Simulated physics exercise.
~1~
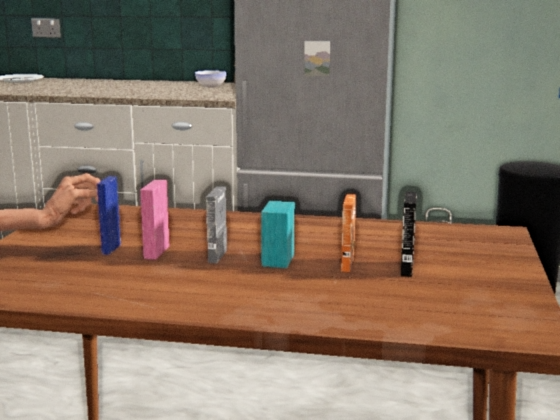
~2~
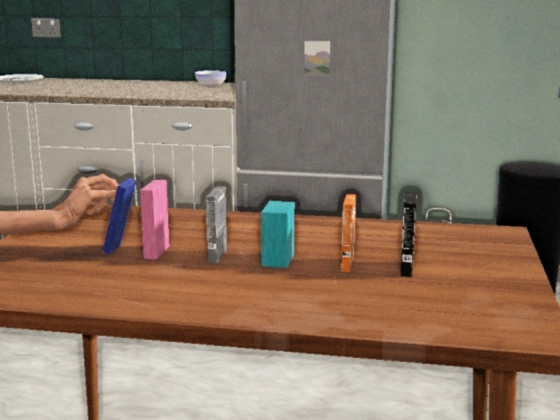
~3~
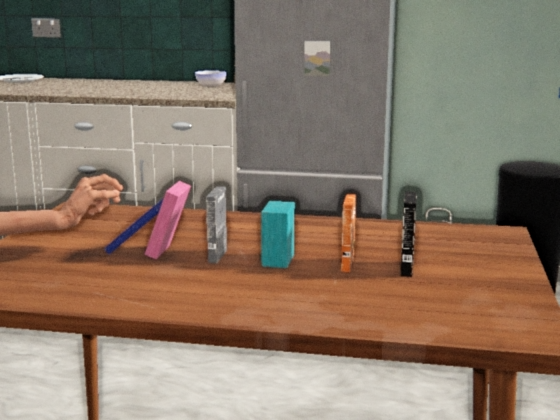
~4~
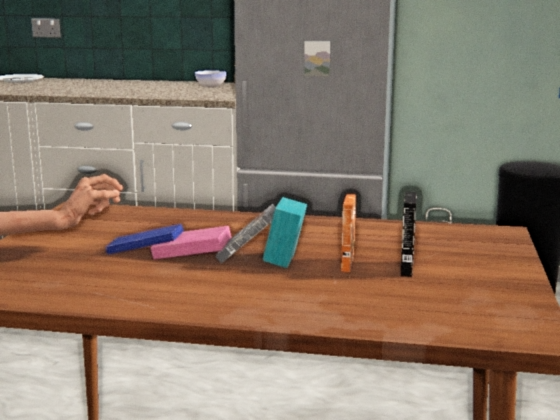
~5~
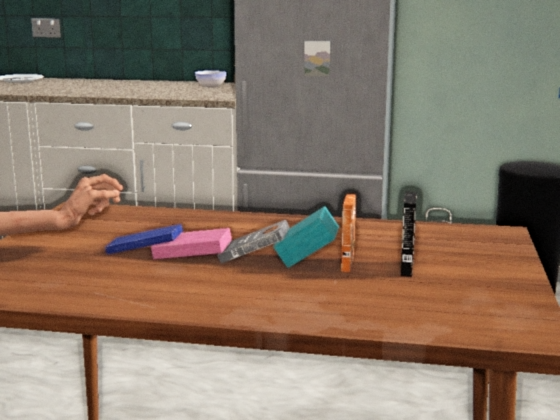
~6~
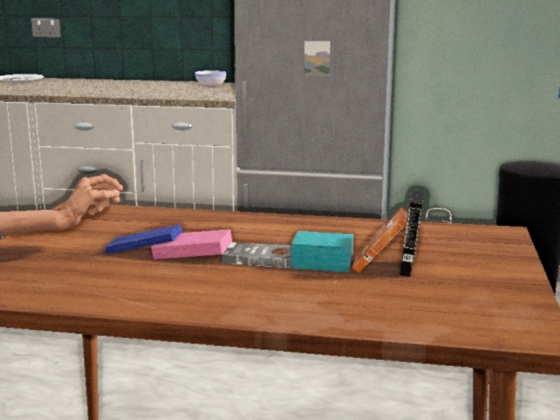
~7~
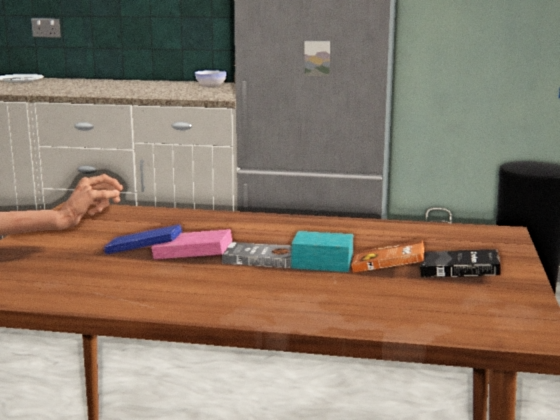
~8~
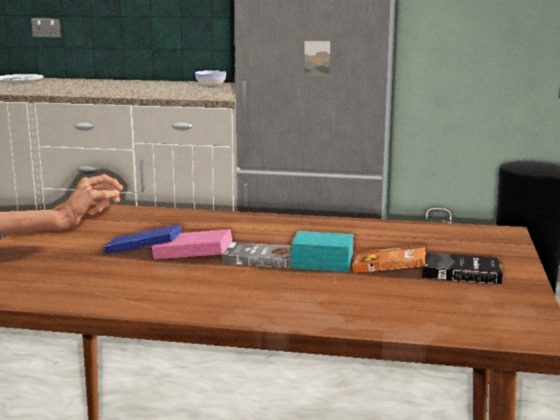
A hand at the left nudges the top of a blue block, the first in a row of six upright items on a wooden kitchen table, seen from the front and slightly above. To its right stand a pink block, a grey packet, a turquoise block, an orange packet and a black packet. The blue block tips right into the pink one while the hand stays back. The pink block topples, then the grey packet and turquoise block follow. The orange packet falls against the black one, and finally all six lie toppled along the table.
